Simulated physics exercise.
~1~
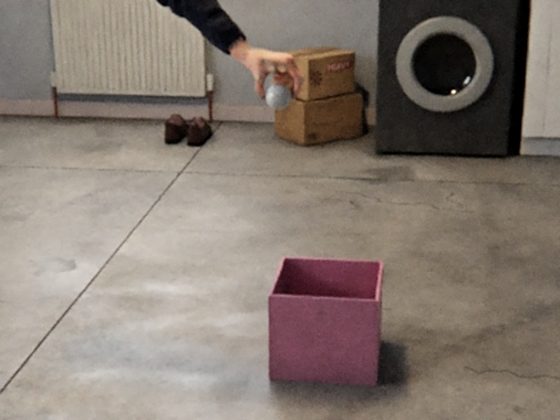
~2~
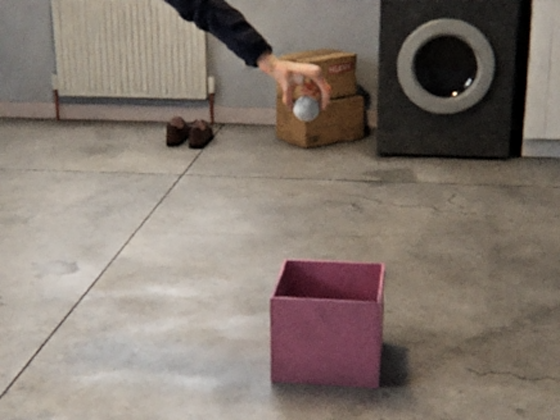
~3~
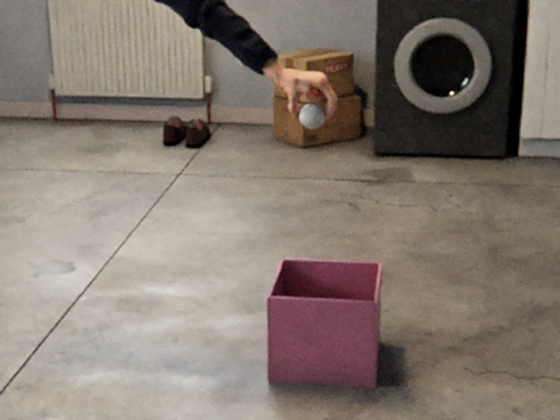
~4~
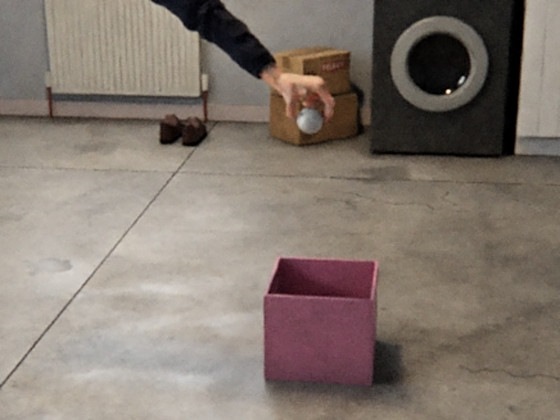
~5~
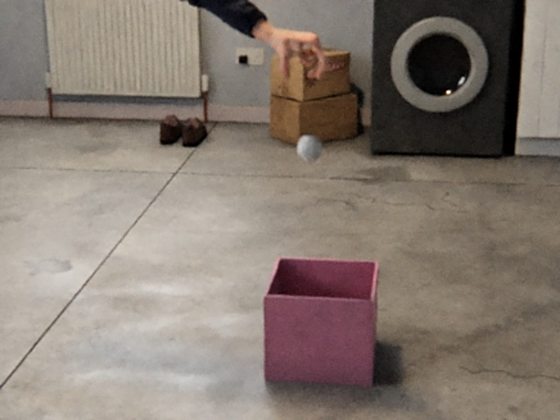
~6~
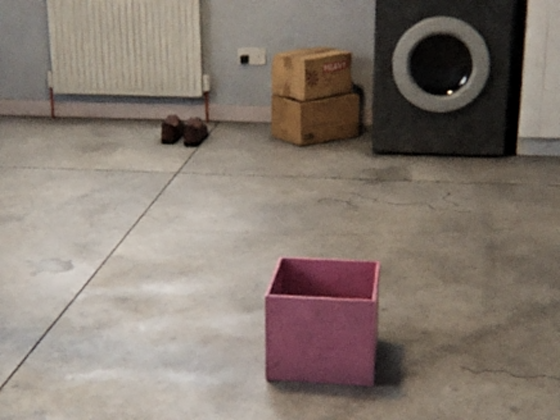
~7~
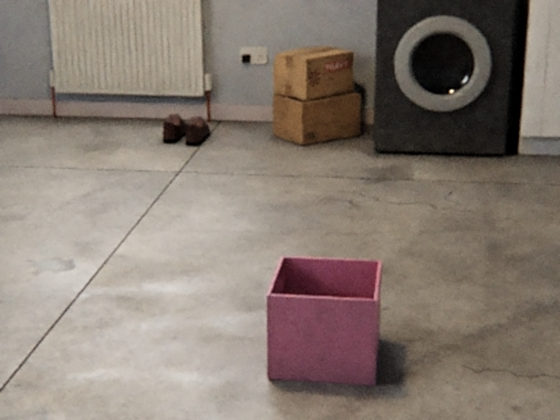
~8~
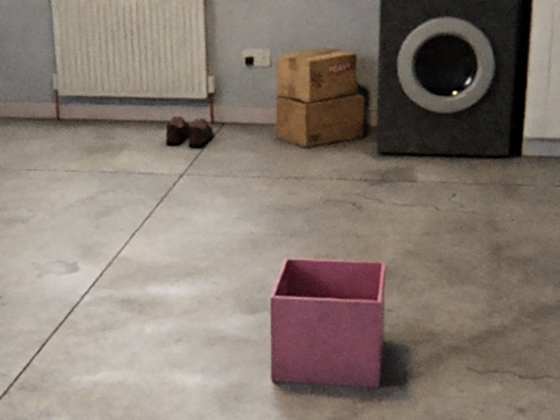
In the video, a hand holds a small, pale, round object above an open pink box on a concrete floor, shifts slightly right, and lets go. The object falls as the hand withdraws, then drops into the box, out of sight, while the box stays still.
